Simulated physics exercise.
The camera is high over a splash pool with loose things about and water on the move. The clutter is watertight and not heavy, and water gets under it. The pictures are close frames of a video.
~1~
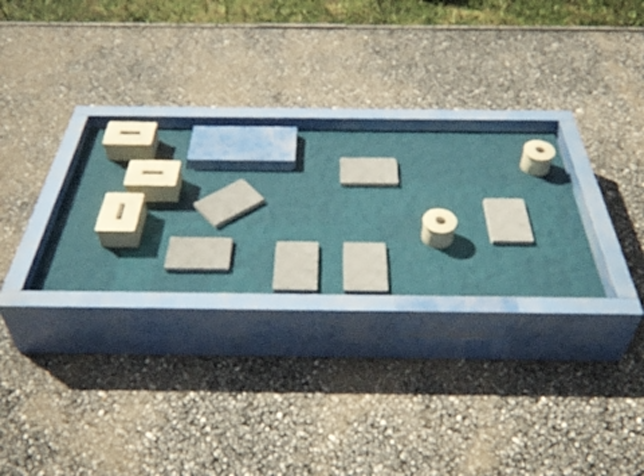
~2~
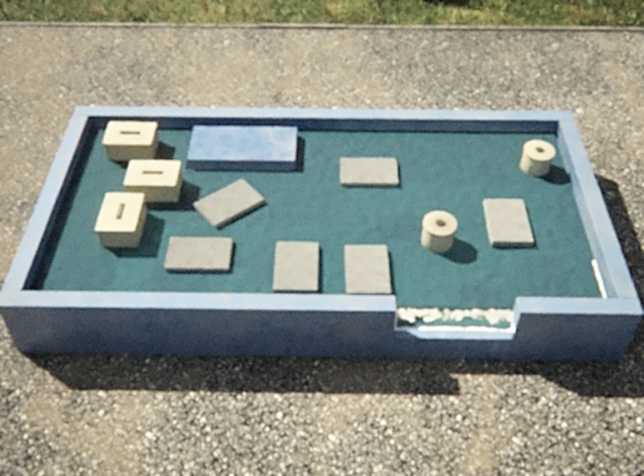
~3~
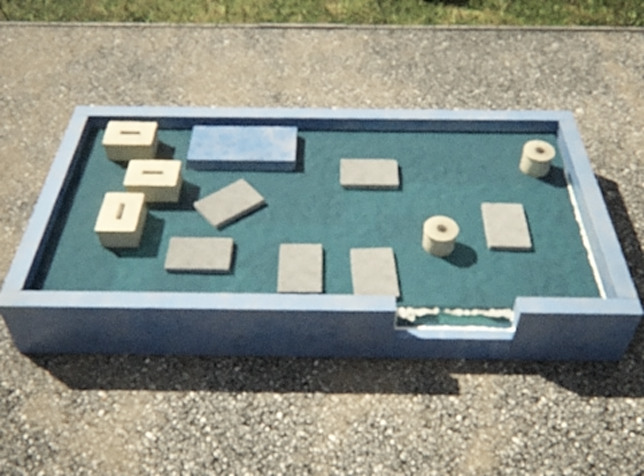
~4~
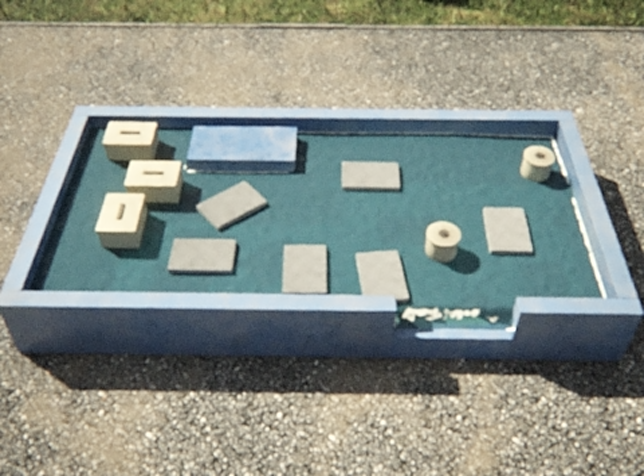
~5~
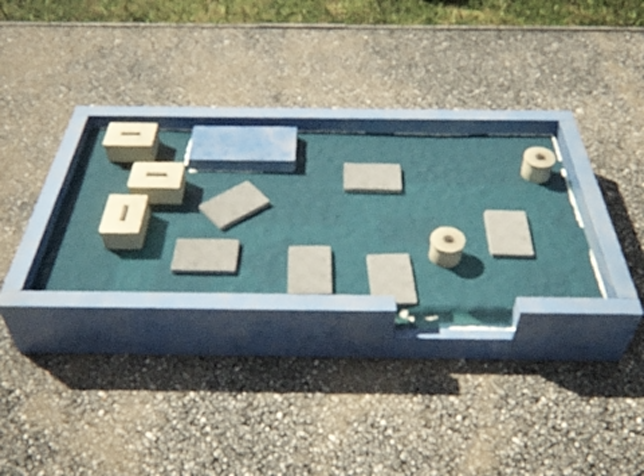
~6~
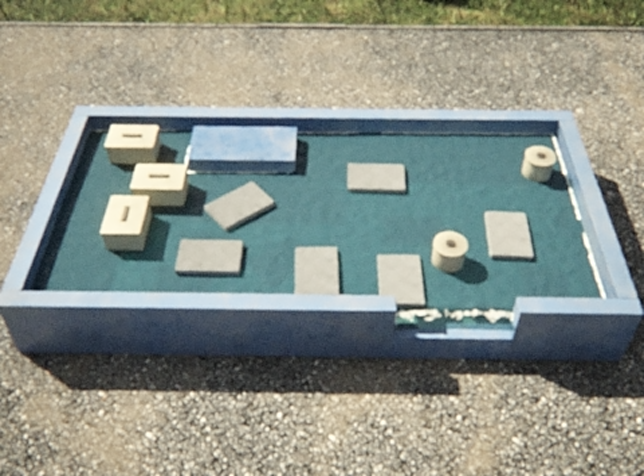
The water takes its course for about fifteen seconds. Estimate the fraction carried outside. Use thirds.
That comes to under a third.
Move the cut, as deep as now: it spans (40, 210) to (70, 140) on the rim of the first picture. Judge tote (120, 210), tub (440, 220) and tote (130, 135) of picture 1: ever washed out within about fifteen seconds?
One after the other: Yes, inside, kept in.
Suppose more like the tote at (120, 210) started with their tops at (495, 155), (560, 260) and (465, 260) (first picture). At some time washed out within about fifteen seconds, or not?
As listed: Kept in, left behind, through.
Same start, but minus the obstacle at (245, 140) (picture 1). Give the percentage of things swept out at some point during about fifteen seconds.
Near 0 in a hundred.
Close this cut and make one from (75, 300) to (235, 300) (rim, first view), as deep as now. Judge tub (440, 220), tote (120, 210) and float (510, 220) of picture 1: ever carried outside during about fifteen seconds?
As listed: No, out, left behind.
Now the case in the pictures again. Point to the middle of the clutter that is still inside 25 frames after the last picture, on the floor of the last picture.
At about (353, 264).
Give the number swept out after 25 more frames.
It comes to 0.
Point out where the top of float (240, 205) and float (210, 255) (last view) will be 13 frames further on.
Around (271, 211) and (245, 263).
A moment on, 0 of 11 are out; 11 afloat.
Next, 0 of 11 are out; 11 afloat.
Later, 0 of 11 are out; 11 afloat.
In the end, 0 of 11 are out; 11 afloat.
